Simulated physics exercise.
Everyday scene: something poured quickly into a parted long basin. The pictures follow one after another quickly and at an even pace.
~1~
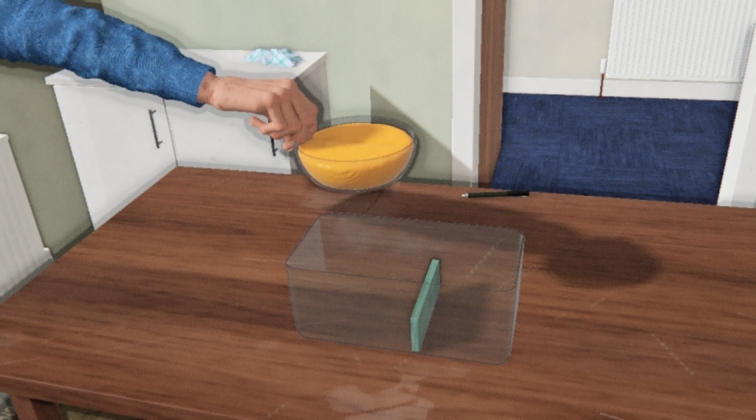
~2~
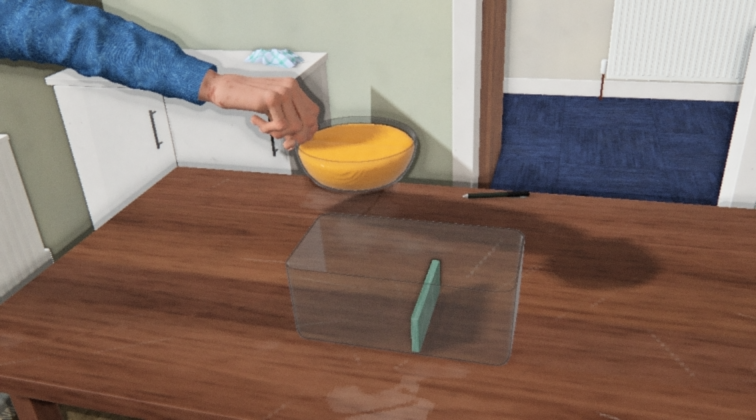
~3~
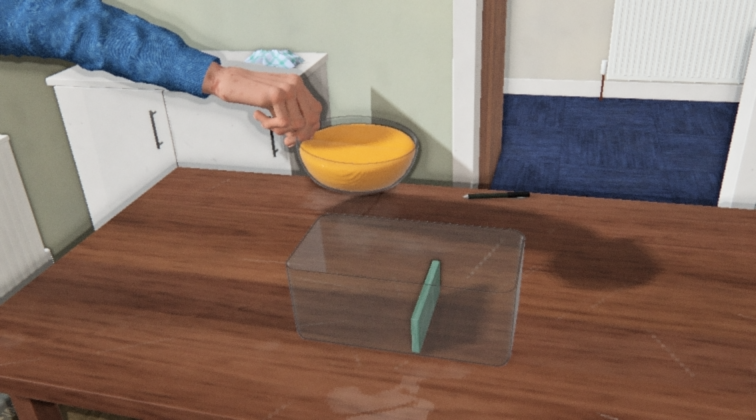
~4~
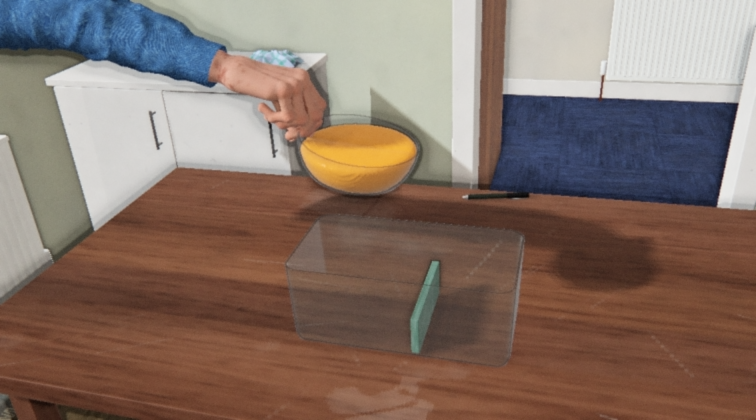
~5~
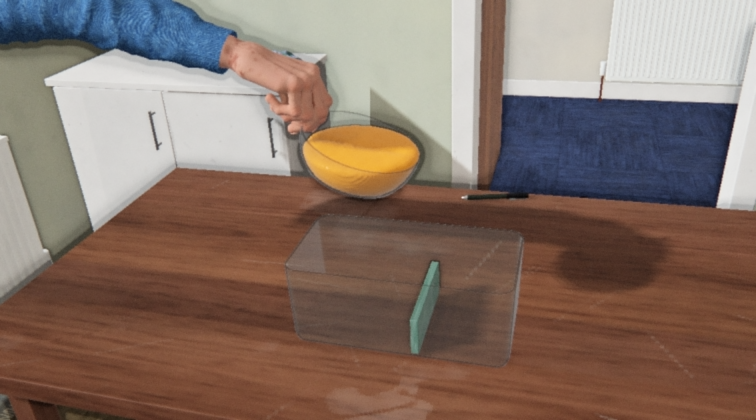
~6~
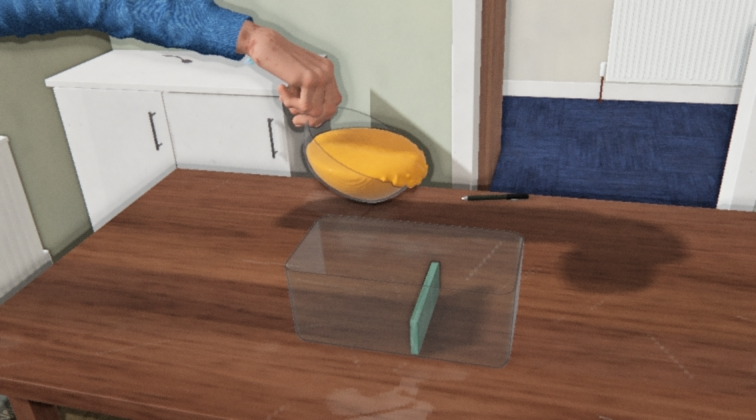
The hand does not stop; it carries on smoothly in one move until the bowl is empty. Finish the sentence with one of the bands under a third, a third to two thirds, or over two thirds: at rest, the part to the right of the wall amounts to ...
At rest, the part to the right of the wall amounts to over two thirds.
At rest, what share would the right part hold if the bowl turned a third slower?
90 per cent or thereabouts.
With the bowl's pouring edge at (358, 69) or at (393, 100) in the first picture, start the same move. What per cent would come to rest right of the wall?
50 and 70 per cent.
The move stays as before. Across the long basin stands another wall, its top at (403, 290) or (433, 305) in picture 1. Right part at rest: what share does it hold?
90 % and 55 %, roughly.
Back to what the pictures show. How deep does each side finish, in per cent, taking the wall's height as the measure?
Left near 10; right near 50.
A moment on, the bowl is tipped on its side and 16 per cent is still to pour, 0 is left of the wall and 43 right of it.
Next, the bowl is tipped on its side and 2 per cent is still to pour, 13 is left of the wall and 77 right of it.
Then the bowl is tipped on its side and 0 per cent is still to pour, 21 is left of the wall and 78 right of it.
Later the bowl is tipped on its side and 0 per cent is still to pour, 22 is left of the wall and 77 right of it.
At rest 22 per cent lies left of the wall, 77 right of it and 1 outside.
